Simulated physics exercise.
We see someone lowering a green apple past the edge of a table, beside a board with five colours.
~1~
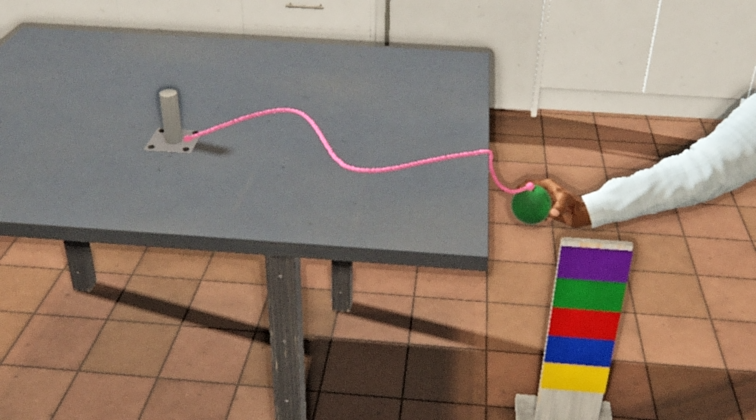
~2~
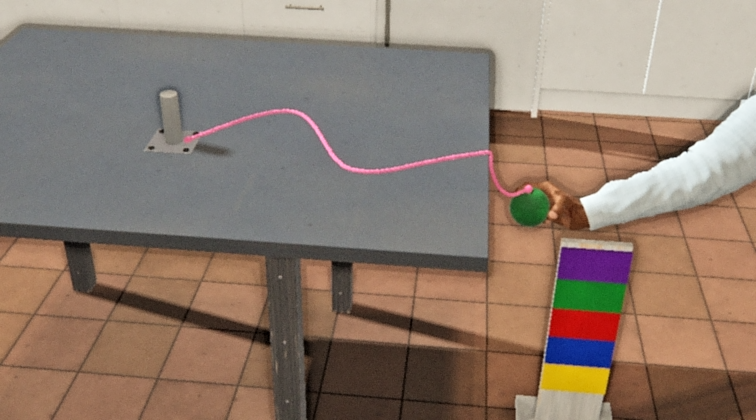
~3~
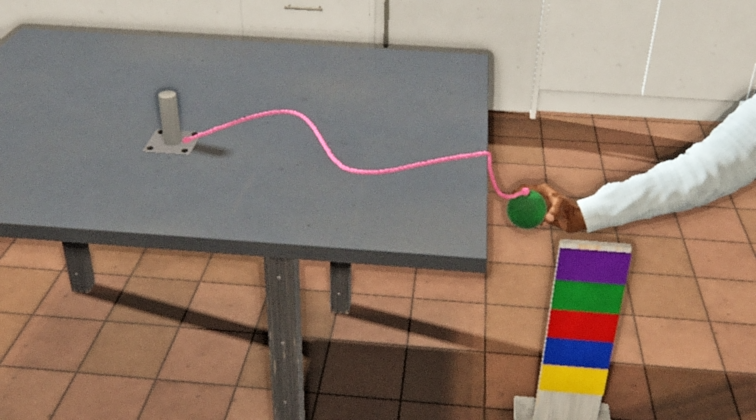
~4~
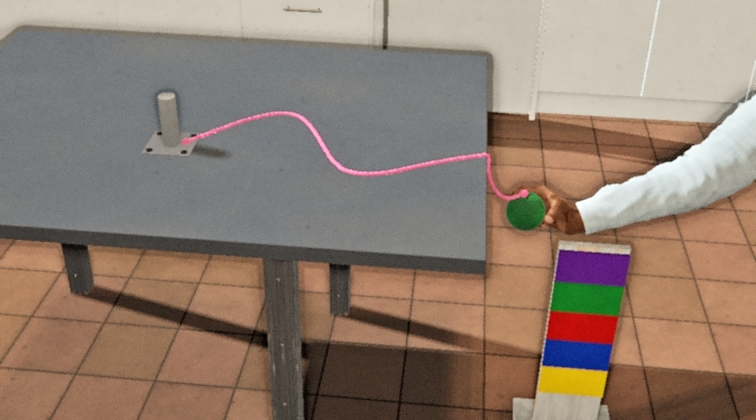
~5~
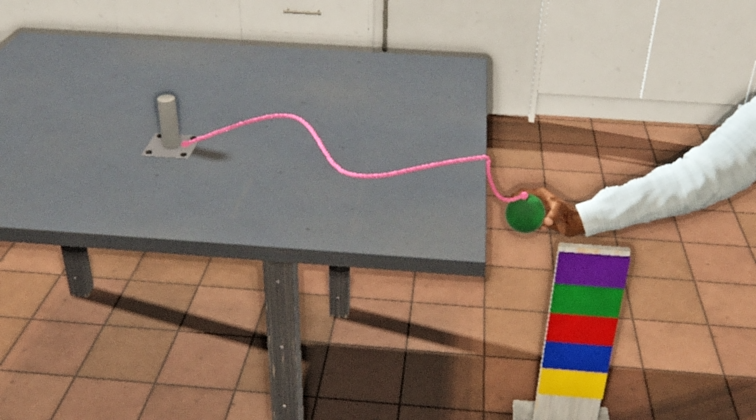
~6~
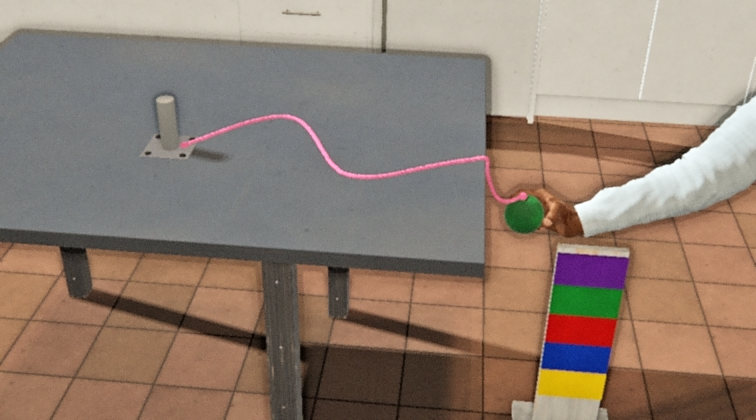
To begin with, a pink shoelace winds from a metal post across a grey table and over its right edge to a green apple held by a hand, beside a board with five coloured bands. The hand and apple barely move, and the lace keeps nearly the same curves throughout.
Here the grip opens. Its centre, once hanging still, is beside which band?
Beside the red band.
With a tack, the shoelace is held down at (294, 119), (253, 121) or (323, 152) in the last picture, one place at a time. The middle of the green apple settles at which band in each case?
One try after another: Green, then green, then purple.
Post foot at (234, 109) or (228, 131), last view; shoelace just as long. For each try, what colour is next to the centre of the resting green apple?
It comes out blue the first time and blue the second time.
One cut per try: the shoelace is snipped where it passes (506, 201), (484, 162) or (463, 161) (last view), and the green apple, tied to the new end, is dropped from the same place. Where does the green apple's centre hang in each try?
Try 1: (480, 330); try 2: (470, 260); try 3: (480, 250).
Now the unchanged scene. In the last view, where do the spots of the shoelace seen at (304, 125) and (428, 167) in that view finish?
Point one to (334, 145), point two to (485, 185).
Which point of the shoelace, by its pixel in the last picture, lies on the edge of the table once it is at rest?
Pixel (391, 175).
Early on, apple near (504, 320); level with red.
Midway, apple near (437, 301); level with red.
Near the end, apple near (487, 311); level with red.
Finally, apple near (479, 306); level with red. Its middle rests at the red band.
